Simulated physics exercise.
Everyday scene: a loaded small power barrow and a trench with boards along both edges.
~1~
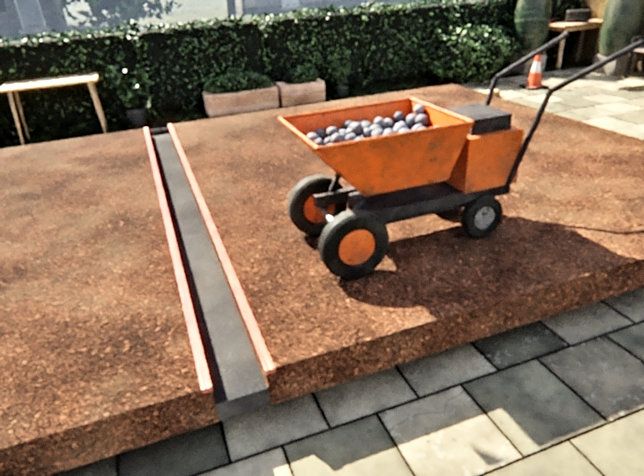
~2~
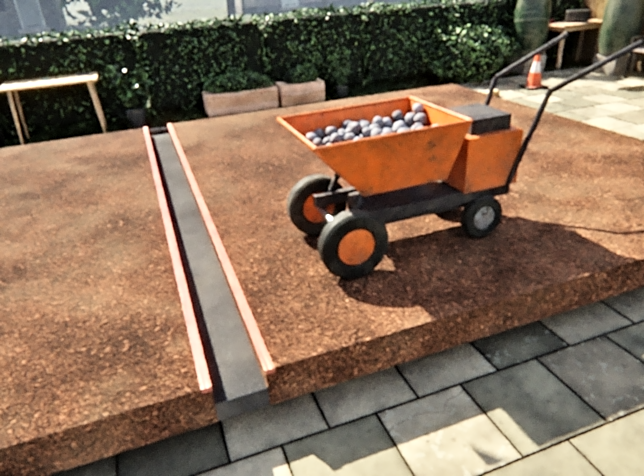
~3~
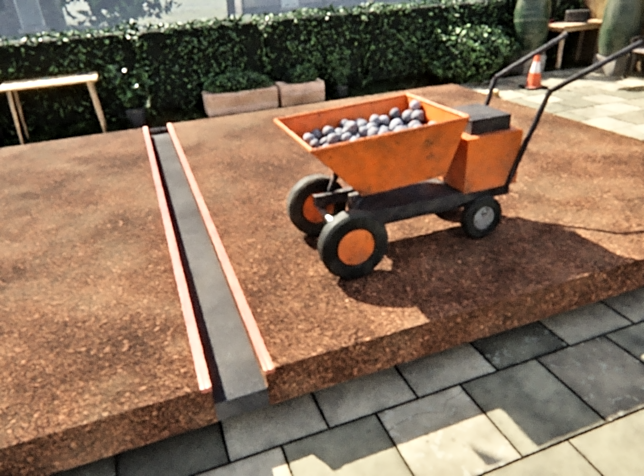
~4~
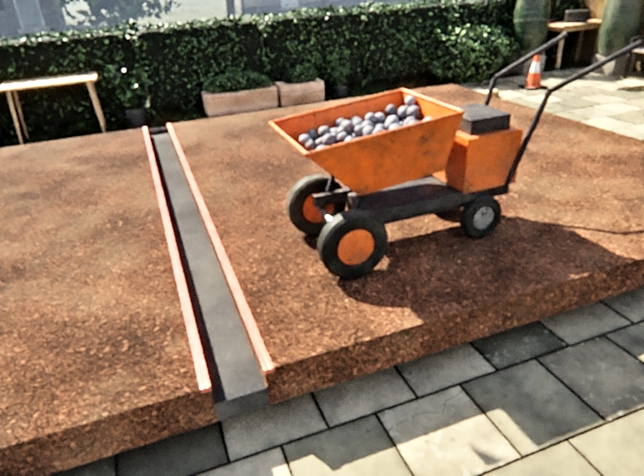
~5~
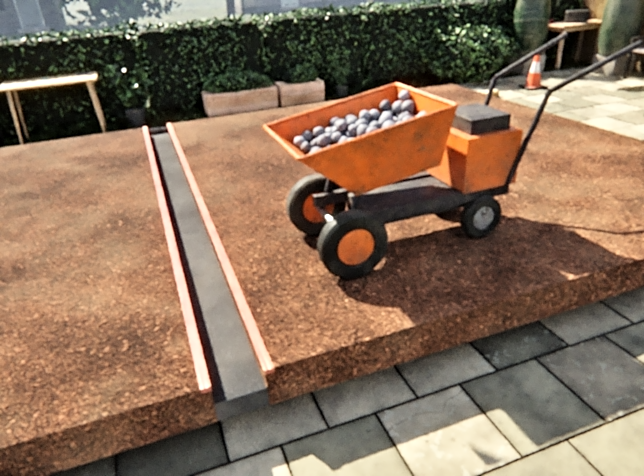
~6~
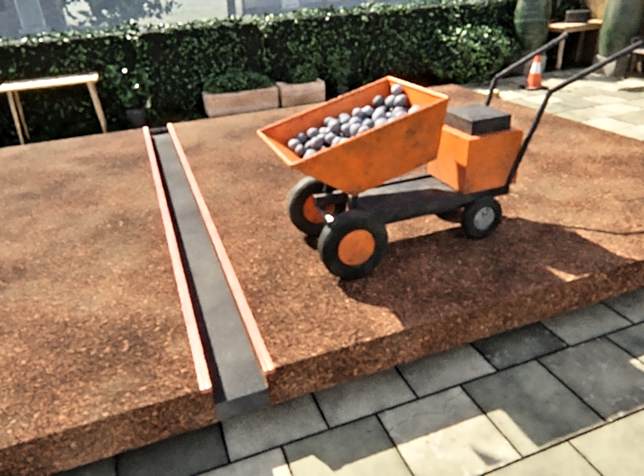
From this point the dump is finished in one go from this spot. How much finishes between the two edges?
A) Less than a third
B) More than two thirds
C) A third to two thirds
(C) A third to two thirds.
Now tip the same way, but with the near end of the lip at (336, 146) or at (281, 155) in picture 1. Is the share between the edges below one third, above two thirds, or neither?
For the first case, in the middle band; for the second case, below one third.
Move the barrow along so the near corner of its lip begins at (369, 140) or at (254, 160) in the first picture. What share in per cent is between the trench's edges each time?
First spot: About 40 percent; second spot: About 0 percent.
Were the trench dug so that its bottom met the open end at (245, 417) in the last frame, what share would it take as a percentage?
Something close to 80 per cent.
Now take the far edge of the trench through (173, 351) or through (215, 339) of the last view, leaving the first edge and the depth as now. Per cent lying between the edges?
About 70 and 40 per cent.
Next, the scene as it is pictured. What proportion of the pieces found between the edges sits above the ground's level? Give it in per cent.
Roughly 45 percent.
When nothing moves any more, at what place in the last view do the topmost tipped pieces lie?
Estimated top, final frame: Near (214, 267).
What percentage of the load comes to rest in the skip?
20 per cent, roughly.
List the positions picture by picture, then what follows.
In the first frame, lip of the skip (318, 149), level; top of the load (389, 135), round cobbles; first edge of the trench (254, 329); far edge (197, 344), the trench under half as wide as the skip, and about half as deep as wide.
In the second frame, lip of the skip (316, 150), level; top of the load (388, 134).
In the third frame, lip of the skip (312, 152), tipped barely; top of the load (385, 133).
In the fourth frame, lip of the skip (307, 155), tipped barely; top of the load (393, 125).
In the fifth frame, lip of the skip (300, 159), tipped a little; top of the load (387, 121).
In the sixth frame, lip of the skip (292, 166), tipped a little; top of the load (389, 121); first edge of the trench (253, 329); far edge (196, 344).
Just after the last frame, skip tipped steeply; every one in the skip.
A moment on, skip tipped right over; the larger part in the skip; just a few short of the trench; about a tenth in or heaped over the trench; about a tenth falling.
Further on, skip tipped right over; roughly a quarter in the skip; about a tenth short of the trench; roughly half in or heaped over the trench; roughly a quarter beyond it.
When it is over, skip tipped right over; roughly a quarter in the skip; about a tenth short of the trench; roughly half in or heaped over the trench; roughly a quarter beyond it.
